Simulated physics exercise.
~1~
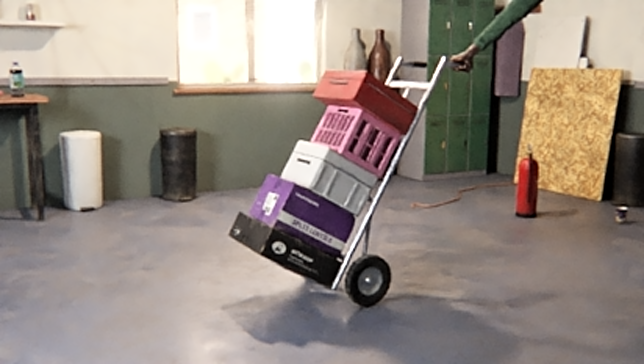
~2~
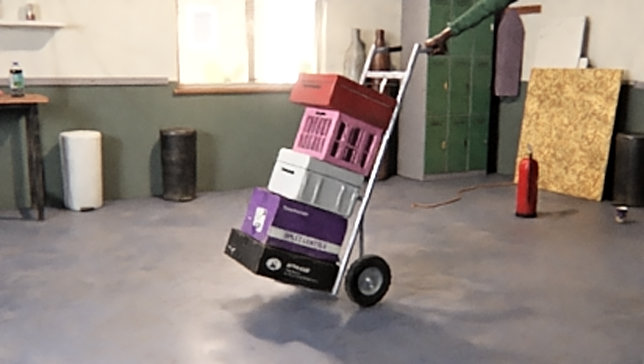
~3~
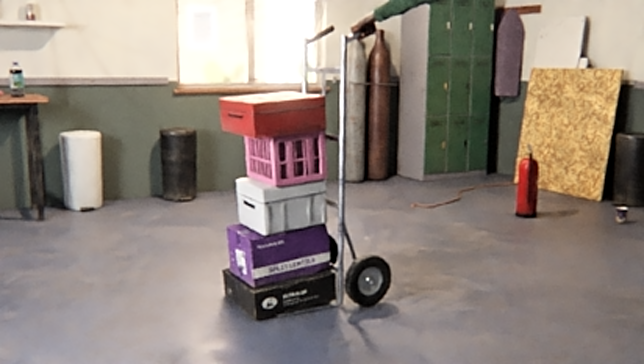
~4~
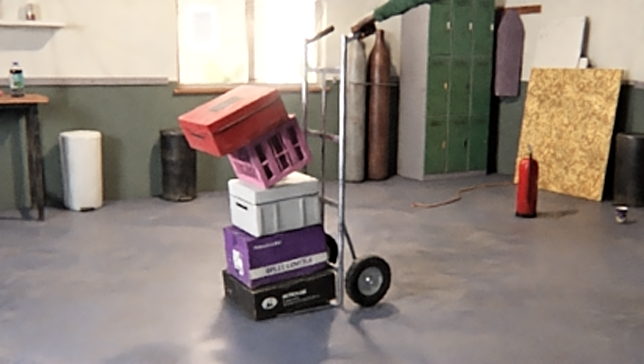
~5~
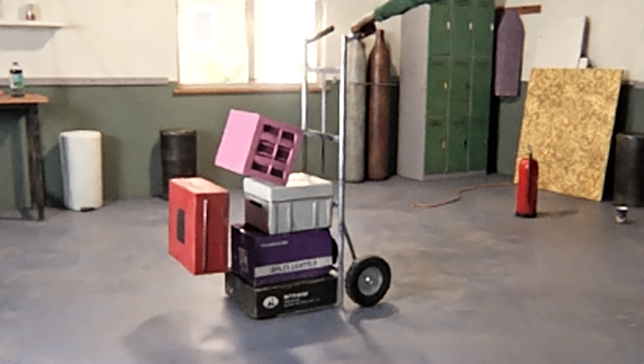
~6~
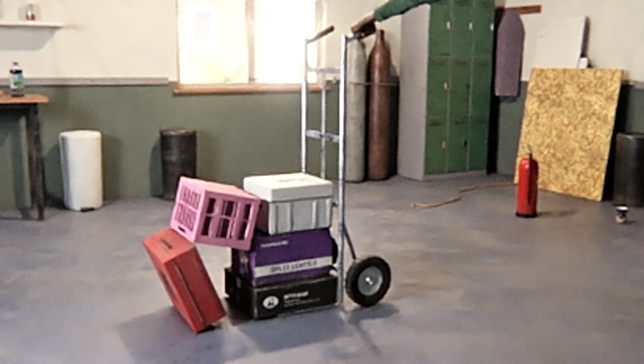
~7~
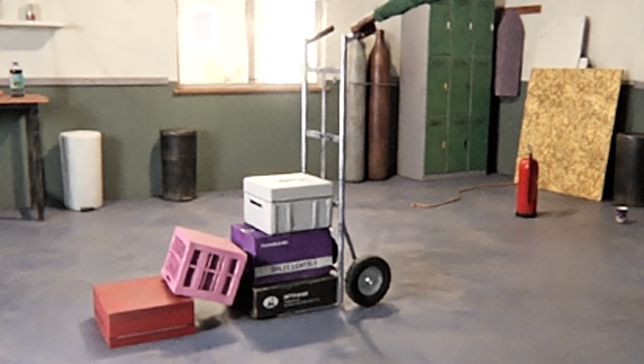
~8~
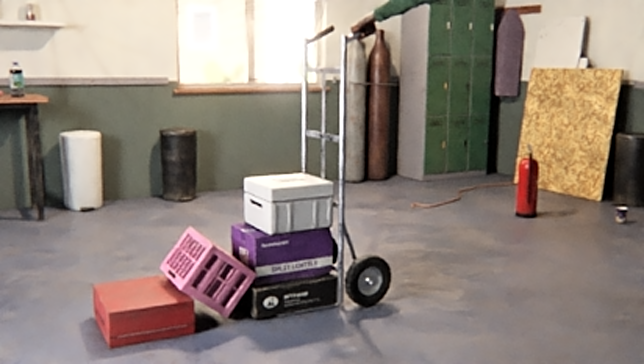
A hand swinging a loaded hand truck upright, the red box and pink crate toppling left to the floor, three boxes staying stacked.
